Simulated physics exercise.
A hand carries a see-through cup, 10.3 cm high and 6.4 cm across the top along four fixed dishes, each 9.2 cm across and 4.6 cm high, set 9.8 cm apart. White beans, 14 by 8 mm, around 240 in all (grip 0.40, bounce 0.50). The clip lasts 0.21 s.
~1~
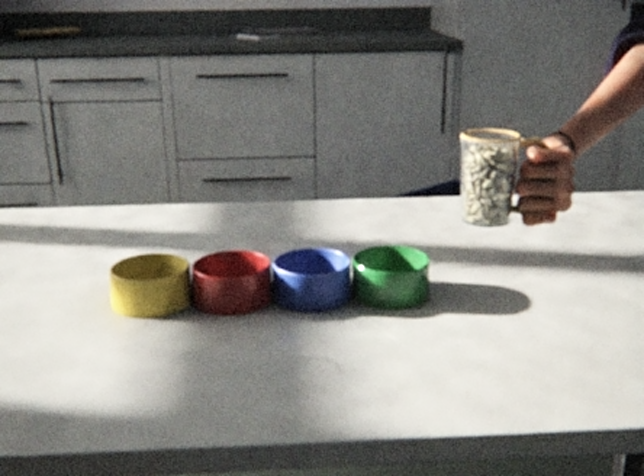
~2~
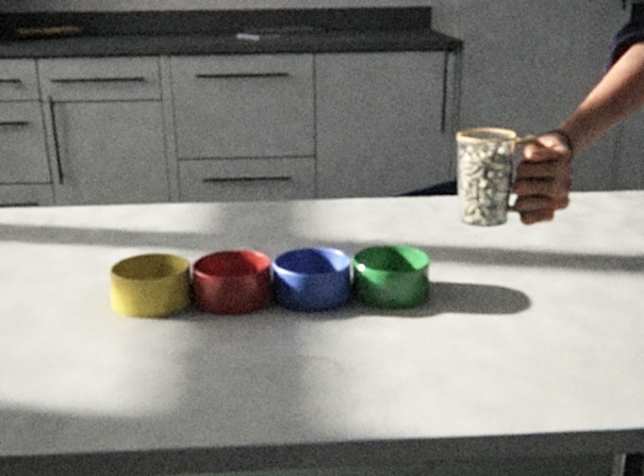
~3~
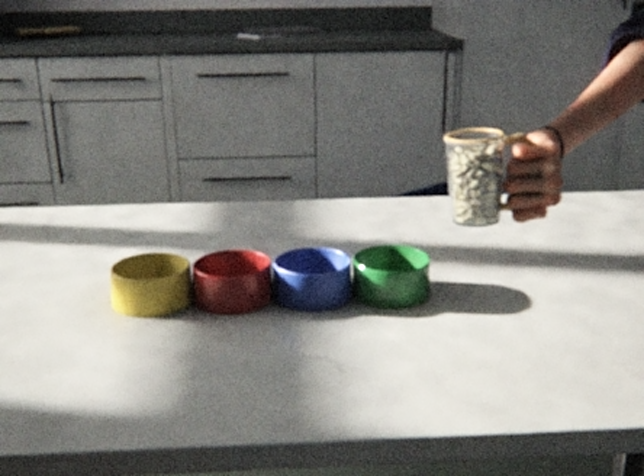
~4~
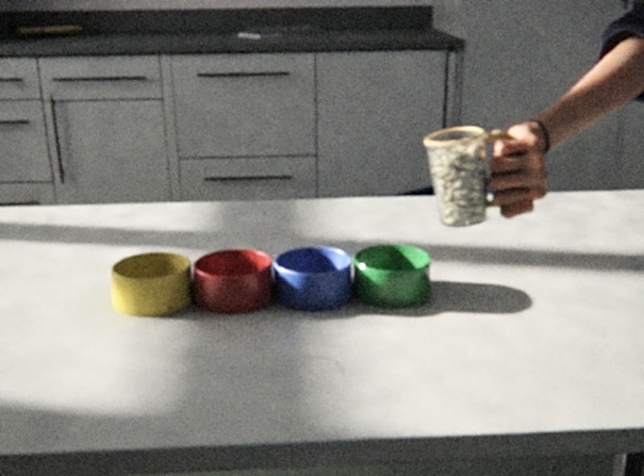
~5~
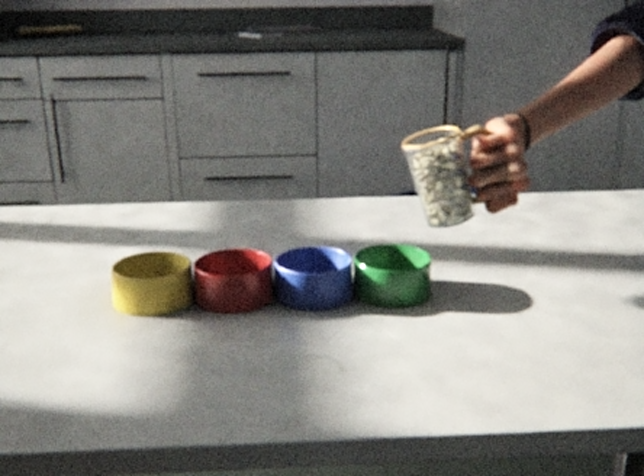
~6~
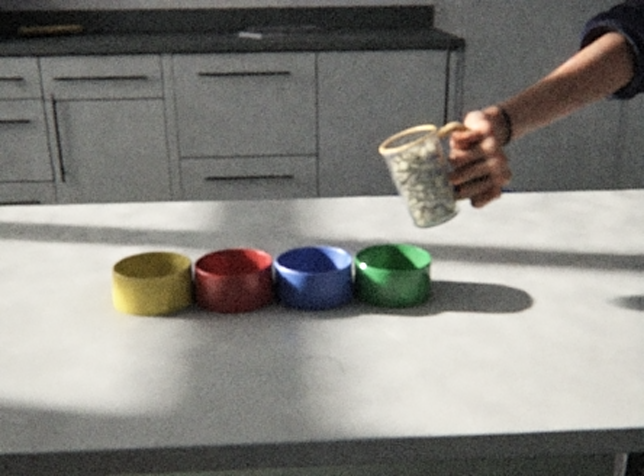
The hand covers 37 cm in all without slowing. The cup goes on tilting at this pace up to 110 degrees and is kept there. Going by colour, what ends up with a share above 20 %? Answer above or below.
Red: Below, blue: Below, green: Below, yellow: Above, counter: Above.
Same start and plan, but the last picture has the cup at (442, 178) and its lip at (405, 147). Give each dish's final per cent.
Red 0, blue 0, green 0, yellow 50.
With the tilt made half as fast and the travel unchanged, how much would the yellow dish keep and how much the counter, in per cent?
In that case yellow 80, counter 20.
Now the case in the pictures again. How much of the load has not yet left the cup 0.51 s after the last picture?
Roughly 100 per cent.
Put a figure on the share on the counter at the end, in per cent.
About 50 per cent.
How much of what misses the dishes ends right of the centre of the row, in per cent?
Some 0 per cent.
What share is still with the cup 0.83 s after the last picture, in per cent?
Roughly 20 per cent.
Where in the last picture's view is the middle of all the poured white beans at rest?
Near (125, 294).
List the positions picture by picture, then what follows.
In the first frame, cup at (488, 178), tilt 0 degrees, lip at (464, 137), moved 0.0 cm; middle of the pieces at (489, 181); green dish at (391, 259); blue dish at (311, 262); red dish at (231, 264); yellow dish at (150, 267).
In the second frame, cup at (485, 178), tilt 1 degrees, lip at (460, 137), moved 0.4 cm; middle of the pieces at (486, 180).
In the third frame, cup at (475, 178), tilt 4 degrees, lip at (447, 139), moved 1.6 cm; middle of the pieces at (476, 180).
In the fourth frame, cup at (460, 178), tilt 10 degrees, lip at (428, 141), moved 3.6 cm; middle of the pieces at (461, 180).
In the fifth frame, cup at (441, 178), tilt 16 degrees, lip at (404, 145), moved 5.9 cm; middle of the pieces at (442, 180).
In the sixth frame, cup at (423, 179), tilt 22 degrees, lip at (382, 150), moved 8.2 cm; middle of the pieces at (424, 180); green dish at (393, 258); blue dish at (313, 260); red dish at (233, 262); yellow dish at (152, 265).
Then, 0.31 s after the last picture, tilt 66 degrees; cup holds 100 %.
Then, 0.51 s after the last picture, tilt 94 degrees; cup holds 100 %.
Then, 0.83 s after the last picture, tilt 110 degrees; cup holds 20 %, yellow 25 %.
In the end, red 0 %, blue 0 %, green 0 %, yellow 50 %, counter 50 %.
